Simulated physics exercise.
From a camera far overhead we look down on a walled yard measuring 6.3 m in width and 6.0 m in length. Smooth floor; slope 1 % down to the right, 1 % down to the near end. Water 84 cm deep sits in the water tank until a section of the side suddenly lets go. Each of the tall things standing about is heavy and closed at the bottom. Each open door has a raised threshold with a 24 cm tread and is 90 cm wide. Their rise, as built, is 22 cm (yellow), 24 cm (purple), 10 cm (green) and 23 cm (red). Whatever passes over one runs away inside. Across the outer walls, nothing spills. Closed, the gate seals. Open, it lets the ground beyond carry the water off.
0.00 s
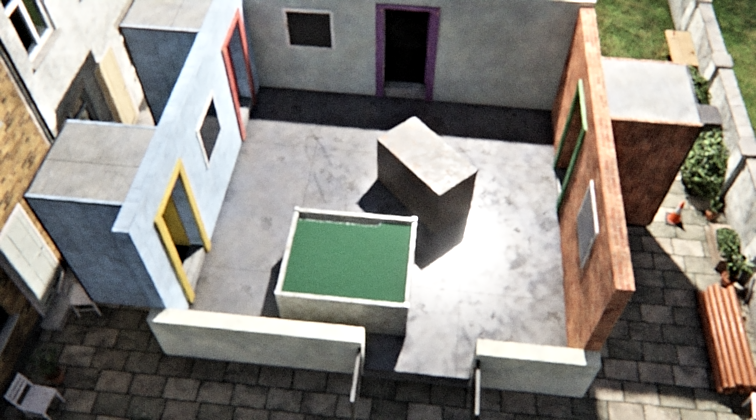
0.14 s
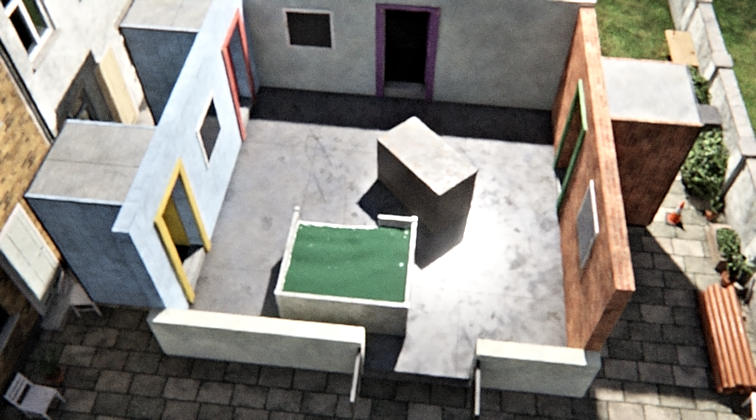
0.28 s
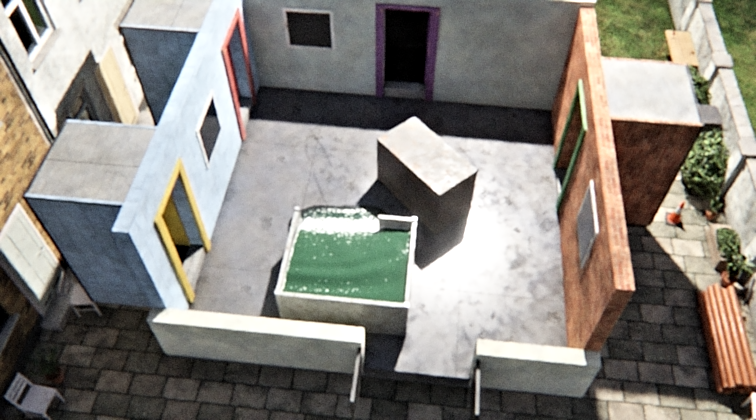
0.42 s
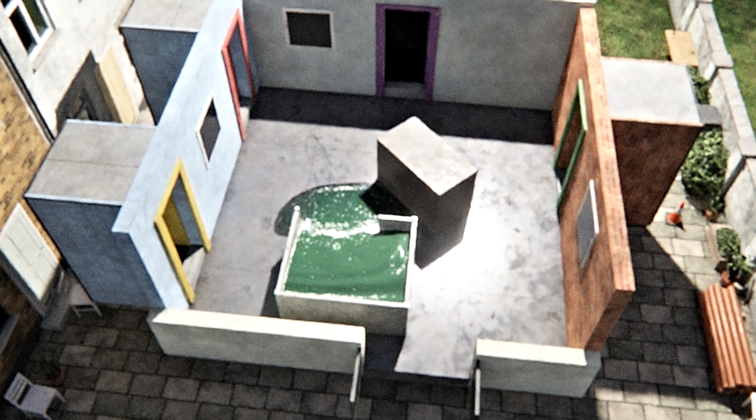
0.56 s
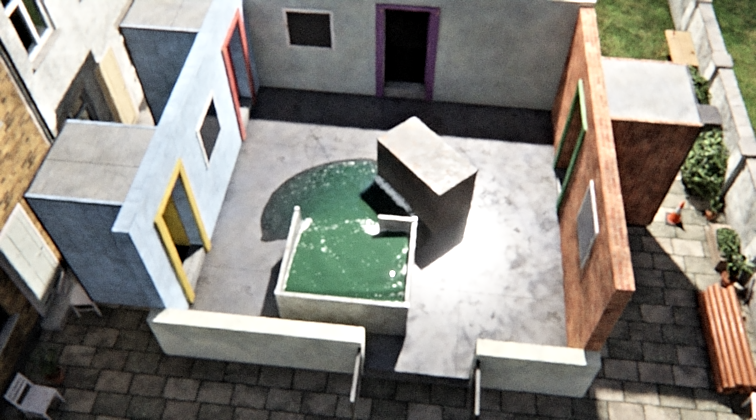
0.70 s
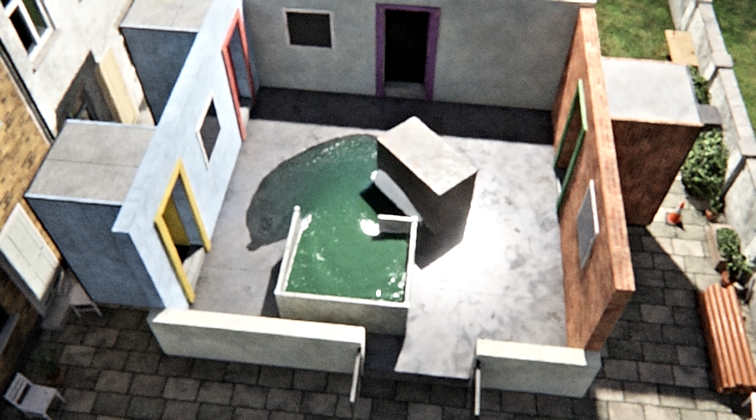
Green water pouring from the far side of a square tank and spreading across a walled yard's grey floor, around a tall block.
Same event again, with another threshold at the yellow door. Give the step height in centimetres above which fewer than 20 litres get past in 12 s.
6 cm.
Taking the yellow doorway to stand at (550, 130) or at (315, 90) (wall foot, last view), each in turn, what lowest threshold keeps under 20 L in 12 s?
In turn: Roughly 14.5 cm, roughly 28 cm.
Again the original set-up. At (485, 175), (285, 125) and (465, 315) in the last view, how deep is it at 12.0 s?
I'd read roughly 3, 1 and 10 cm there.
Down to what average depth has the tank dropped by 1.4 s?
Average depth: Approx. 42 cm.
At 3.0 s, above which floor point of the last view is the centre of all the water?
I'd put it close to (342, 177).
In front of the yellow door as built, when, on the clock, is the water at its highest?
The level tops out around 9.5 s.
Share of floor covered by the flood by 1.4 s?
Approximately 40 %.
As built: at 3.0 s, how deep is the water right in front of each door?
Depths in cm: Yellow 0, purple 16, green 0, red 30.
After 1.4 s water covers 40 % of the floor, deepest (40 cm) near (358, 95); it has not reached the yellow door.
After 3.0 s water covers 60 % of the floor, deepest (33 cm) near (331, 105); it has not reached the yellow door.
After 12.0 s water covers 90 % of the floor, deepest (14 cm) near (559, 374); 6 cm at the yellow door, 0 litres in over its 22 cm threshold.
At the yellow door as built, the water arrived by 3.5 s and peaked near 10 cm at 9.4 s.
With a threshold of 5 cm, 33 litres would have come in within the 12 s; with 7 cm, 11 litres. So under 20 litres takes about 6 cm.
